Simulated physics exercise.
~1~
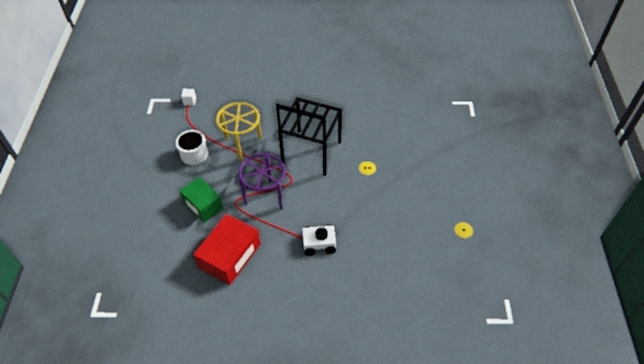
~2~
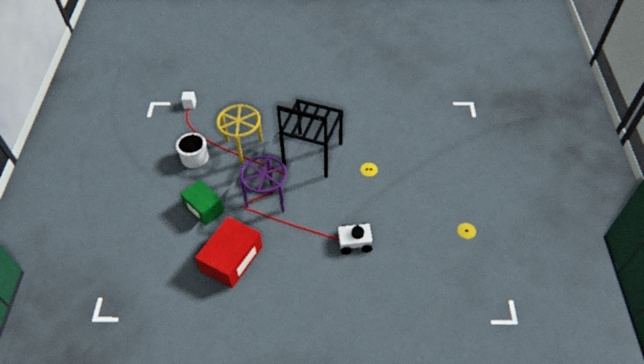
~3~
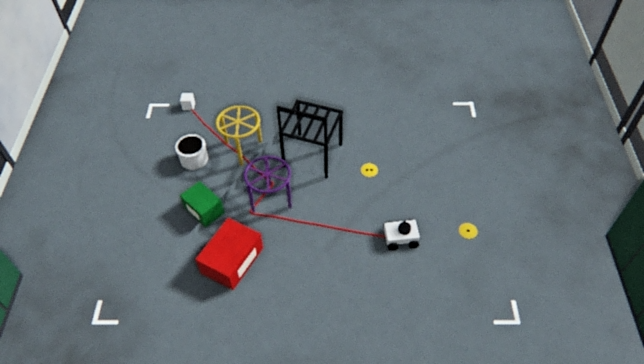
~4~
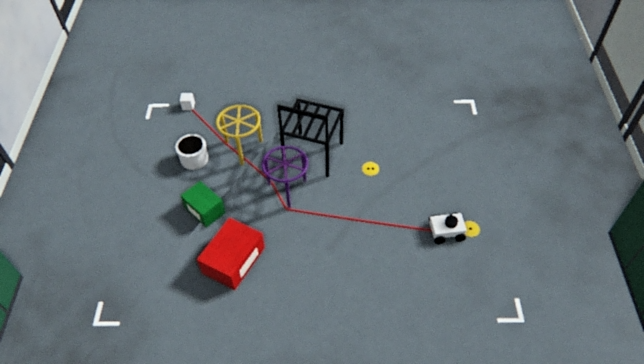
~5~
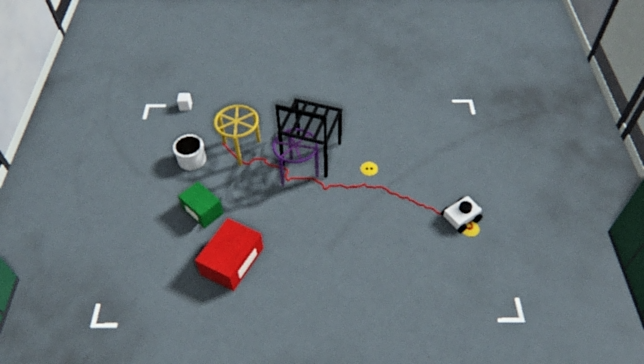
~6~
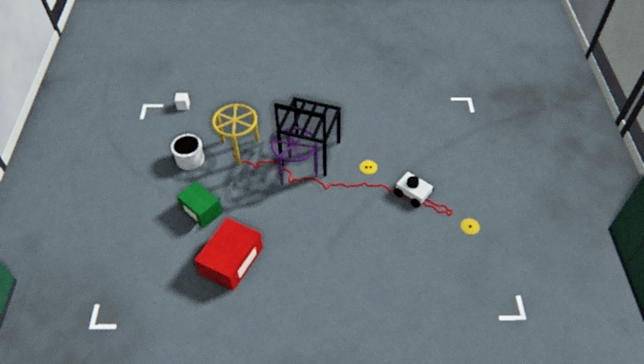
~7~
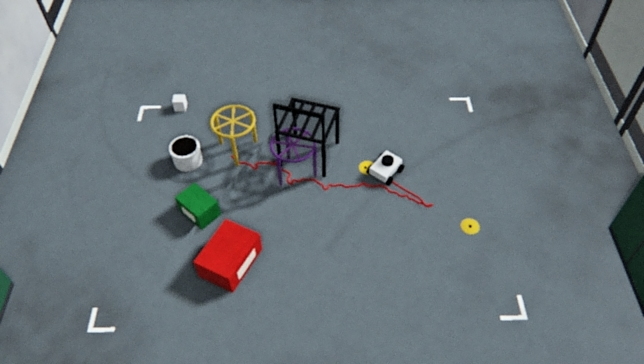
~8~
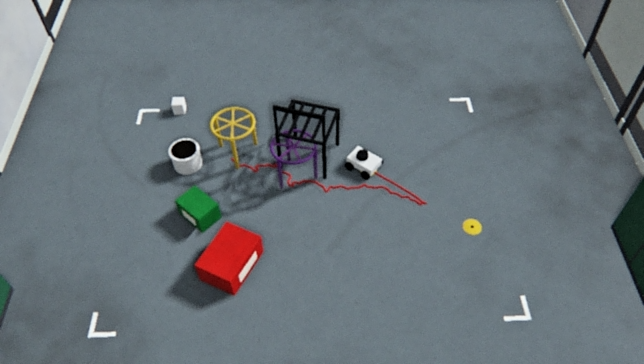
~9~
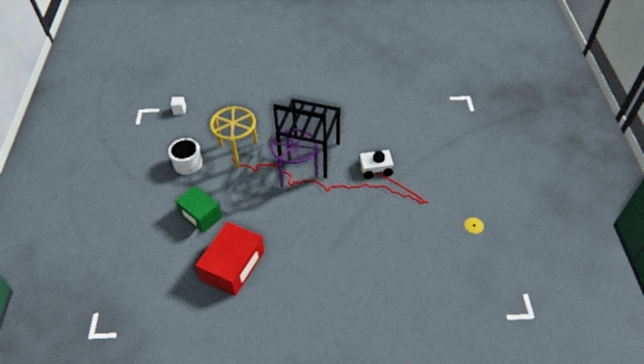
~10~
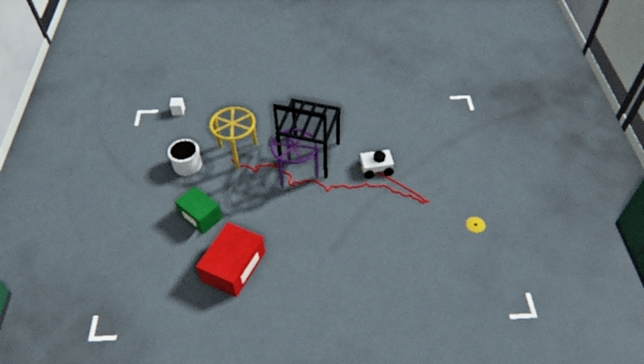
At first, a small white cart trailing a red lead sits near a red box, with the lead winding back past a purple stool to a small white block. The cart rolls right toward the far yellow mark, and the lead pulls straighter and drags the purple stool to the right. As the cart reaches the mark, the lead comes loose from the block and falls slack, with the stool now against the black chair. The cart then turns back up and left, passing over the other yellow mark. It finally stops beside the chair, its unplugged lead lying crooked on the floor.
